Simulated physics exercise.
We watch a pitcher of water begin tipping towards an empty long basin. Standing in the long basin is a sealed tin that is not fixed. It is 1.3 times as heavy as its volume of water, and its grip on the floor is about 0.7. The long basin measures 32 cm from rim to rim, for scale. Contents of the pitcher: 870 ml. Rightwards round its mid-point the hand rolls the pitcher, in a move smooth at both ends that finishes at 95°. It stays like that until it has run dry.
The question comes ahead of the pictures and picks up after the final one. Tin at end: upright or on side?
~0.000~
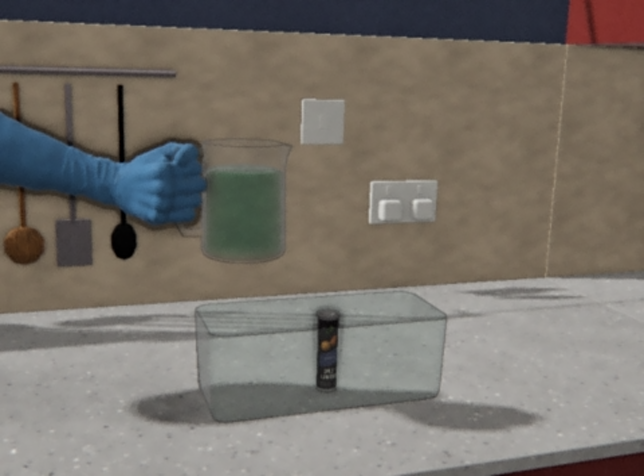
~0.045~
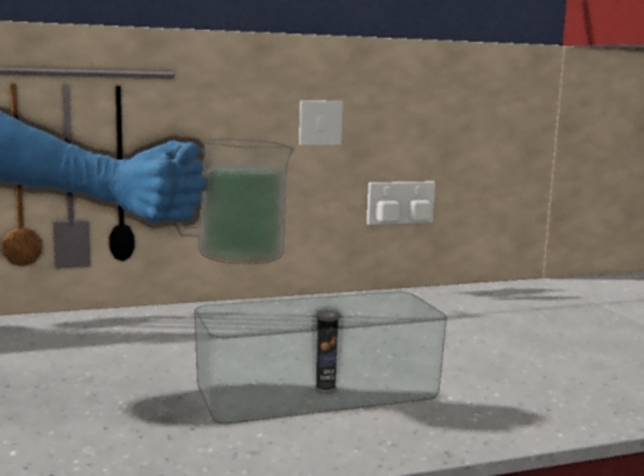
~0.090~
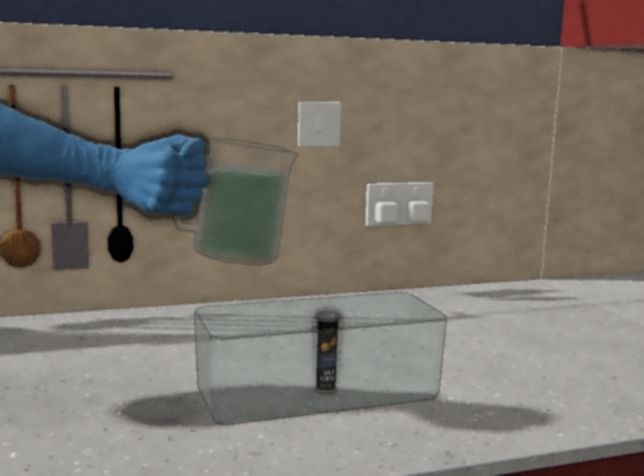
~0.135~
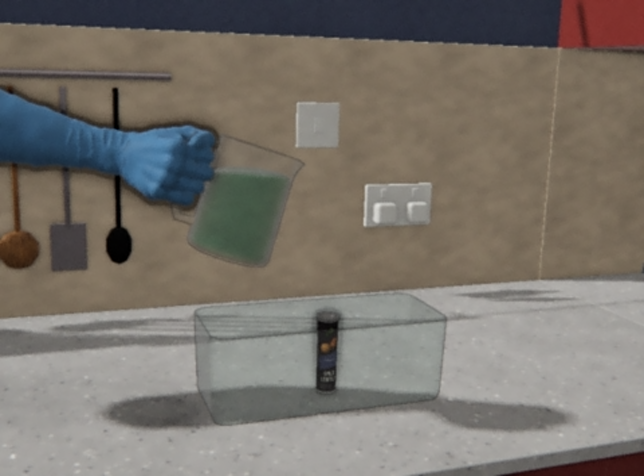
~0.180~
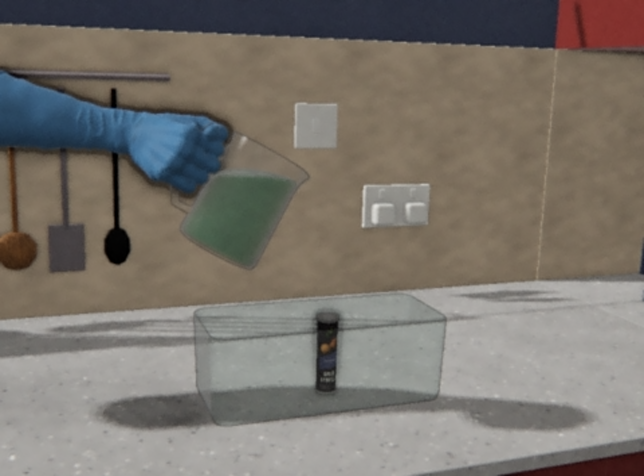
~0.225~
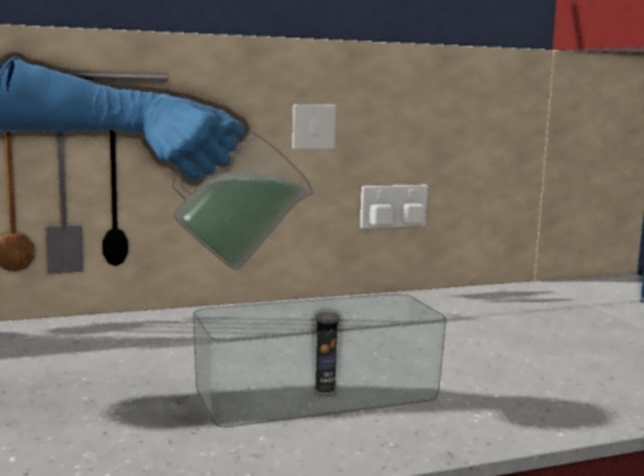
It is left standing.
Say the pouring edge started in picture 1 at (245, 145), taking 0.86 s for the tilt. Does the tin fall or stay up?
Then it tips over.
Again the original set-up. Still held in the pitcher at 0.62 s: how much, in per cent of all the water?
38 per cent or thereabouts.
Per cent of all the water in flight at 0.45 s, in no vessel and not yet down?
Around 24 in a hundred.
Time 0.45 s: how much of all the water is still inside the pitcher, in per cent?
70 %.
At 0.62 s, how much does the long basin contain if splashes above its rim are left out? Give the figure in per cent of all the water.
38 per cent, give or take a little.
Then, 0.45 s in, the tilt is 94° and 71 per cent is still to pour; the tin stands where it began.
Then, 0.62 s in, the tilt is 95° and 37 per cent is still to pour; the tin stands where it began.
Then, 0.79 s in, the tilt is 95° and 19 per cent is still to pour; the tin stands where it began.
Then, 0.98 s in, the tilt is 95° and 10 per cent is still to pour; the tin stands where it began.
Finally, the tin stands where it began.
